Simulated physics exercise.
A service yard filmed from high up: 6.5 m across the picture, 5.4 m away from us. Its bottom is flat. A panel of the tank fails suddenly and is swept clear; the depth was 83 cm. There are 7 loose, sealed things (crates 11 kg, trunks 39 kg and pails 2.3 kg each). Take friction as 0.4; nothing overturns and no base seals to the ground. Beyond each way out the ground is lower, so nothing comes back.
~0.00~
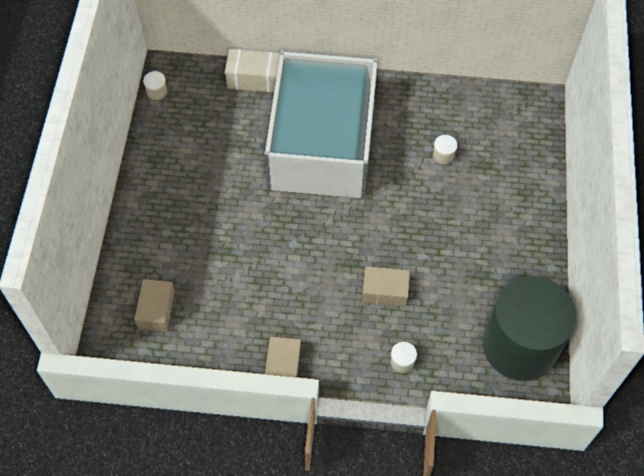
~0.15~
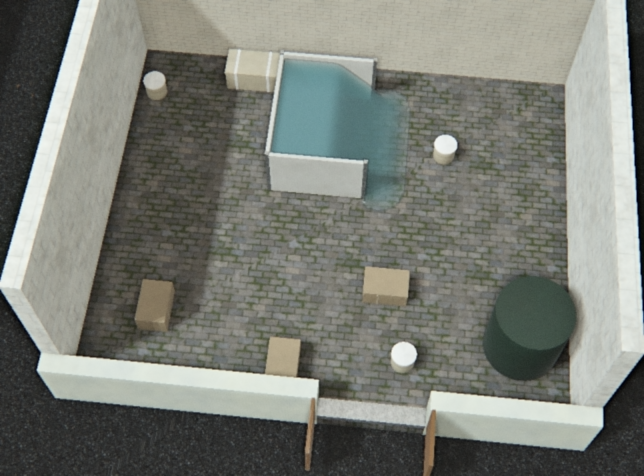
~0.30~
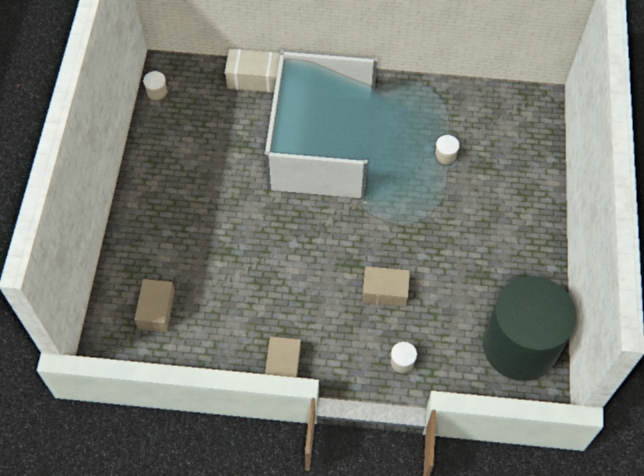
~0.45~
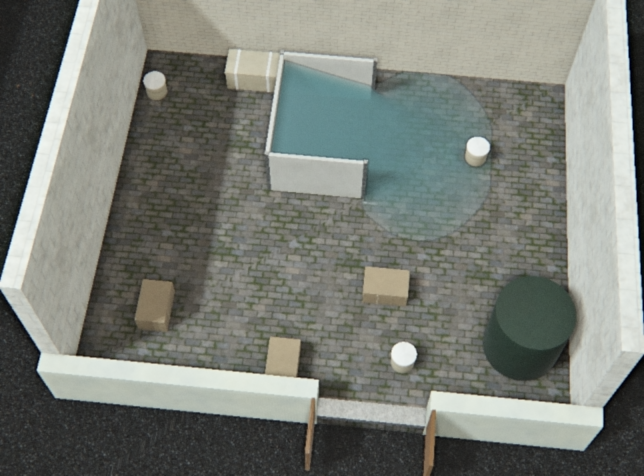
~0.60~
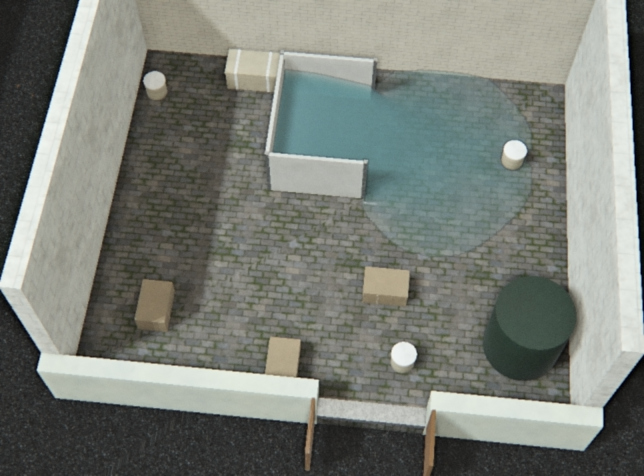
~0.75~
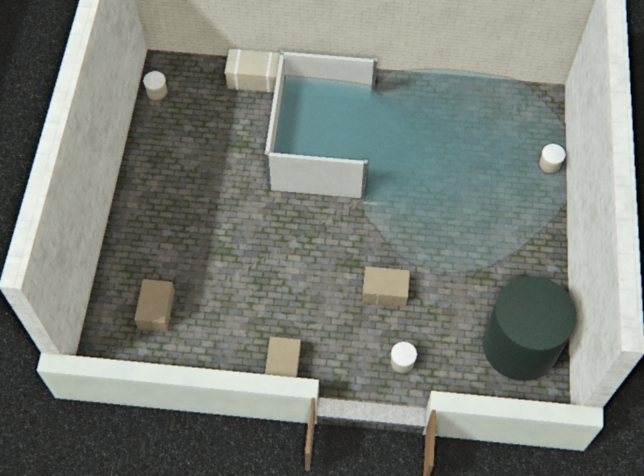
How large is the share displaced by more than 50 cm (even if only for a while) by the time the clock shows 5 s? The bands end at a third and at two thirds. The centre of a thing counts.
Share: From one to two thirds.
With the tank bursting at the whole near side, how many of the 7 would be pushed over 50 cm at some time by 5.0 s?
In that case 5 of them.
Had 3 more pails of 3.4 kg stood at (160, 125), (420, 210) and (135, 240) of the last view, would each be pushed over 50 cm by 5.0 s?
In that order: Short of it, over, short of it.
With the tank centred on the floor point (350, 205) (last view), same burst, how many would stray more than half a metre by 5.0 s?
In that case 4 of them.
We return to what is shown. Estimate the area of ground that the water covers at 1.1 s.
About 13 m2.
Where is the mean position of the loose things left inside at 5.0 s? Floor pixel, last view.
At about (240, 238).
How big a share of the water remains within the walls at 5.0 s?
Some 96 per cent remains.
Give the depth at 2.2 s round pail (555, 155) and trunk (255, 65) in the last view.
About 31 and 0 cm.
After 1.1 s 1 of 7 are over 50 cm from their spots; 1 afloat.
After 2.2 s 1 of 7 are over 50 cm from their spots; 1 afloat.
After 3.5 s 2 of 7 are over 50 cm from their spots; 2 afloat.
After 5.0 s 4 of 7 are over 50 cm from their spots, and 4 have been at some point; 2 afloat.
